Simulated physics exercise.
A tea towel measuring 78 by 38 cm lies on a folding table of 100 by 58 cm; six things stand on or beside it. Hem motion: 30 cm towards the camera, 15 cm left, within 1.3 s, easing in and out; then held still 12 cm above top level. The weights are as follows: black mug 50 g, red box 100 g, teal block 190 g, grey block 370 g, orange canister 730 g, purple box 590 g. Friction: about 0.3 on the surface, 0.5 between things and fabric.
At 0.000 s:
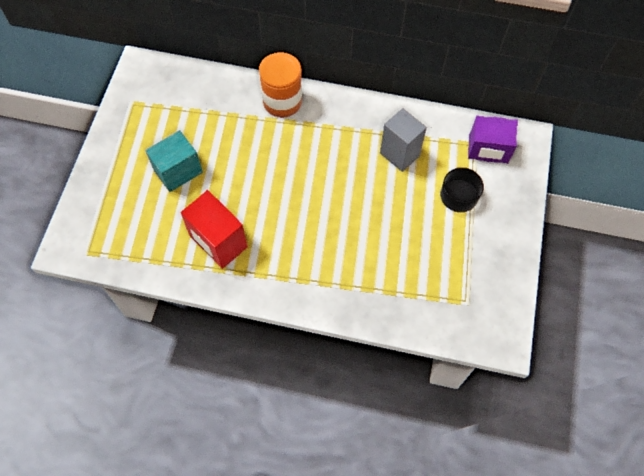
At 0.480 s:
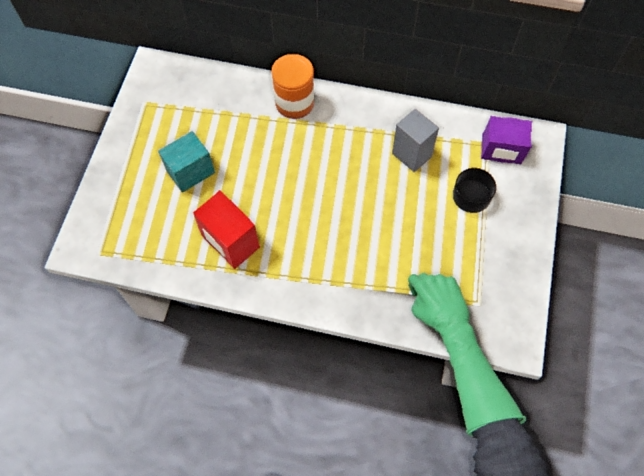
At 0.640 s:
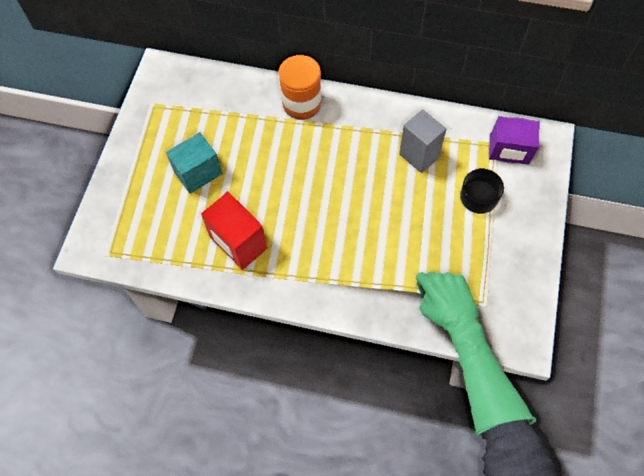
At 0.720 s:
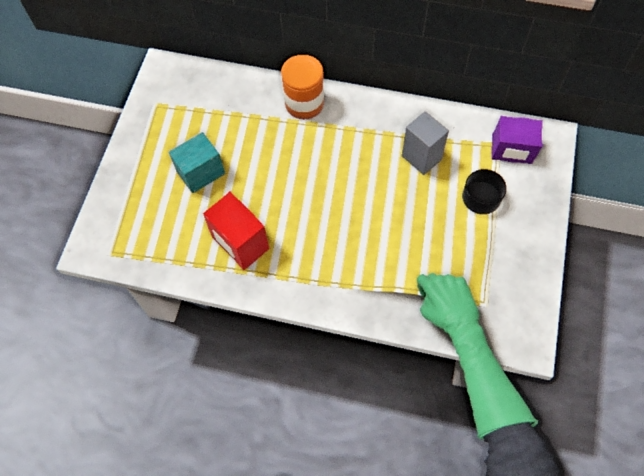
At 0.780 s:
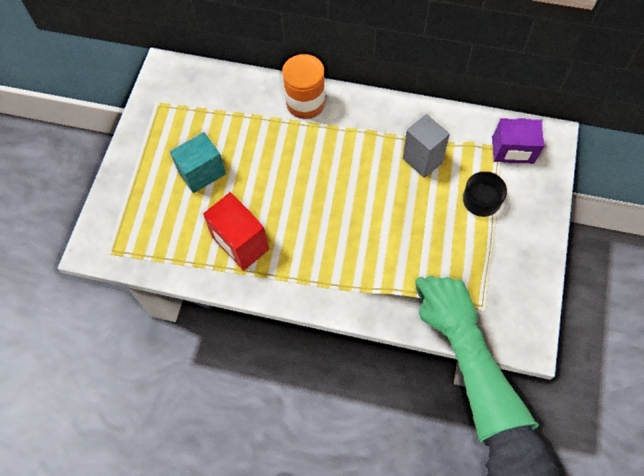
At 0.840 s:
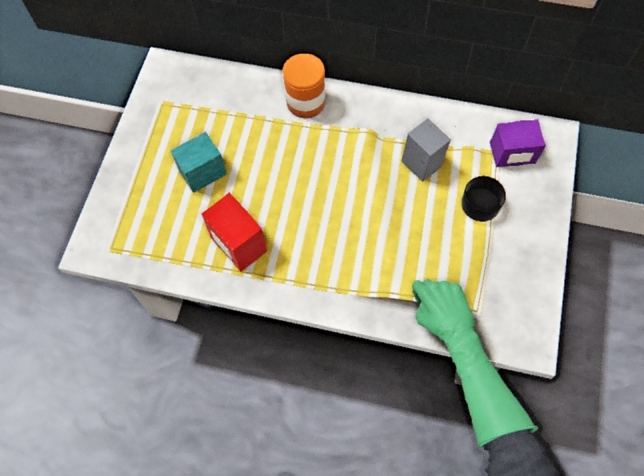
On a white table by a dark wall, a green-gloved hand reached in, gripped the front edge of a yellow-striped cloth near its right corner, and tugged it slightly, barely shifting the mug and blocks.
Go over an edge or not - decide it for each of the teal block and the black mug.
Result: The teal block will not come off; the black mug will come off.
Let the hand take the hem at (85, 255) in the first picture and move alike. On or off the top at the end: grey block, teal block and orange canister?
Result: Grey block keeps its place; teal block leaves the top; orange canister keeps its place.
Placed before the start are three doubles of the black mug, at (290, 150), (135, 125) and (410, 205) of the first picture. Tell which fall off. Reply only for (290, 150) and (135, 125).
Taking them as listed: Is left on top, then is left on top.
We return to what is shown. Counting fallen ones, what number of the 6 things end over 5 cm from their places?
Tally: 5.
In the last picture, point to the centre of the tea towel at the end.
It sits near (286, 282) in pixels.
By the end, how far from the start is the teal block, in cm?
I'd say around 10 cm for the teal block.
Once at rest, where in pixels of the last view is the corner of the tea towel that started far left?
It settles at roughly (234, 119).
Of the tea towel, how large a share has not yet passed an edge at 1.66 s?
About 70 per cent.
At 1.1 s, 100 % of the tea towel is still over the top; black mug 11 cm off its start, grey block 12 cm off its start, purple box 7 cm off its start.
At 1.4 s, 85 % of the tea towel is still over the top; black mug 24 cm off its start, teal block 3 cm off its start, grey block on its side, 27 cm off its start.
At 1.7 s, 70 % of the tea towel is still over the top; black mug 35 cm off its start at (436, 339), teal block 8 cm off its start at (216, 181), grey block on its side, 37 cm off its start at (360, 300).
At 1.9 s, 60 % of the tea towel is still over the top; black mug over the edge, teal block 11 cm off its start, grey block on its side, 42 cm off its start.
At 3.5 s, 60 % of the tea towel is still over the top; black mug over the edge, teal block 11 cm off its start at (218, 193), grey block on its side, 42 cm off its start at (353, 322), red box 12 cm off its start at (198, 270).
